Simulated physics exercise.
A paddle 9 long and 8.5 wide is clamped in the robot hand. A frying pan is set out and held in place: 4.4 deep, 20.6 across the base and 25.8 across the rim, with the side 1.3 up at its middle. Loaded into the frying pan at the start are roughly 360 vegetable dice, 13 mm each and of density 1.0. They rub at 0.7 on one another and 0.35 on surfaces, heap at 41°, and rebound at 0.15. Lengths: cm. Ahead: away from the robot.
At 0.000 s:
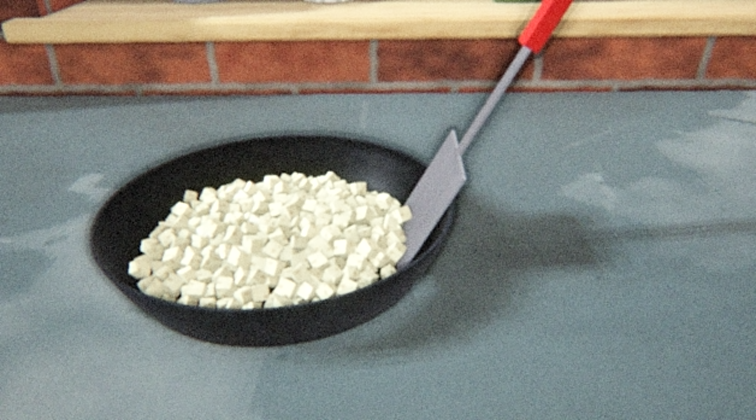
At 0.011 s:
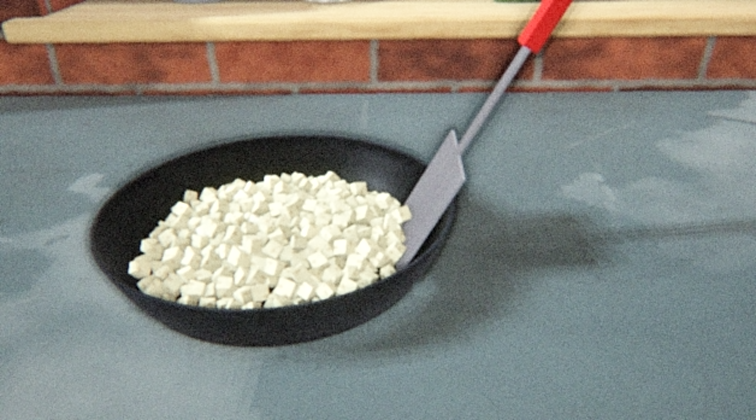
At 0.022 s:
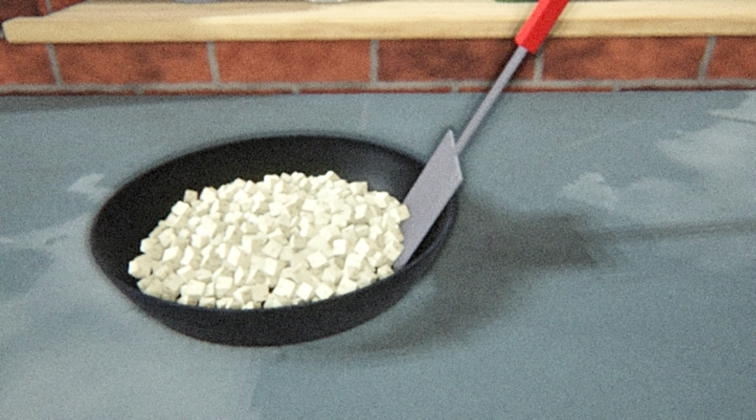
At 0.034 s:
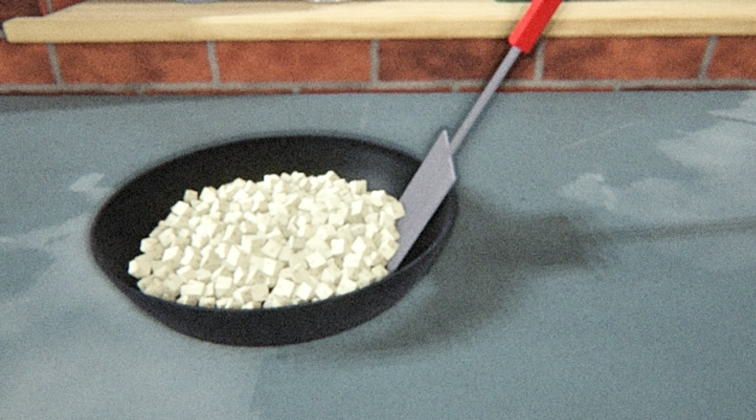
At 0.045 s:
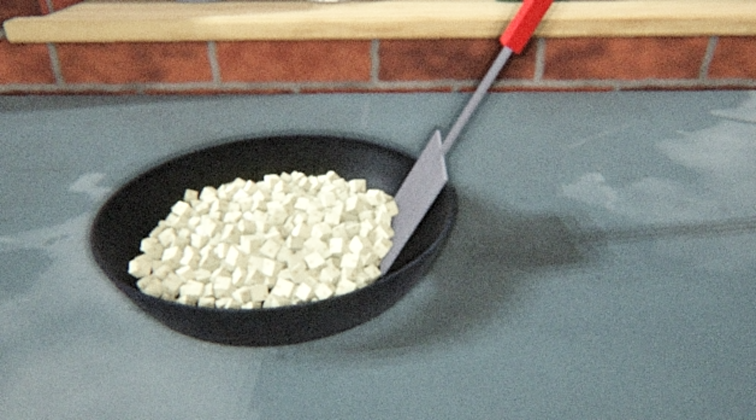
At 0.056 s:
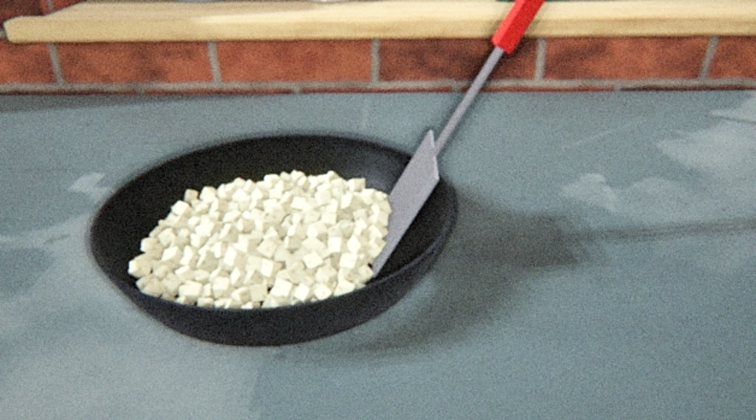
The clip shows a black frying pan heaped with pale vegetable dice on a grey surface, while a red-handled paddle at its right side slides slowly a short way left against the heap, whose right edge shifts slightly.
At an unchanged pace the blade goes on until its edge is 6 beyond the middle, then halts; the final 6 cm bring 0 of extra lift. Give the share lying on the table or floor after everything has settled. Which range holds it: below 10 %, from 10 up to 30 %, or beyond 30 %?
The range below 10 %.
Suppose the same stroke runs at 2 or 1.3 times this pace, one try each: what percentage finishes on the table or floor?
Some 5 and 5 per cent.
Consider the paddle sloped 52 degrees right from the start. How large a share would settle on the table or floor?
Estimate: Approx. 0 %.
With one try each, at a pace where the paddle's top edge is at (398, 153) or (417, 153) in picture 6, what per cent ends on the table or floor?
I'd estimate close to 15 and 5 in a hundred.
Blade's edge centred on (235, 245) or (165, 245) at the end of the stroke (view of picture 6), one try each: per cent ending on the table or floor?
Roughly 0 and 15 per cent.
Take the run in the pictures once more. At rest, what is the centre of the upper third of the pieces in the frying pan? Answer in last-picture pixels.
Around (169, 212).
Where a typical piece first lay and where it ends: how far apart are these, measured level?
Near 5 cm, measured level.
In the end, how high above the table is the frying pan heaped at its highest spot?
Some 6.5 cm above the table.
By 0.16 s, sloping 61°, highest piece 5 above the table; 359 in the frying pan.
By 0.26 s, sloping 61°, highest piece 6 above the table; 359 in the frying pan.
By 0.51 s, sloping 61°, highest piece 6 above the table; 345 in the frying pan, 14 on the table or floor.
By 1.56 s, sloping 61°, highest piece 6 above the table; 345 in the frying pan, 14 on the table or floor.
Final count, 345 in the frying pan, 14 on the table or floor. That is 4 % on the table or floor.
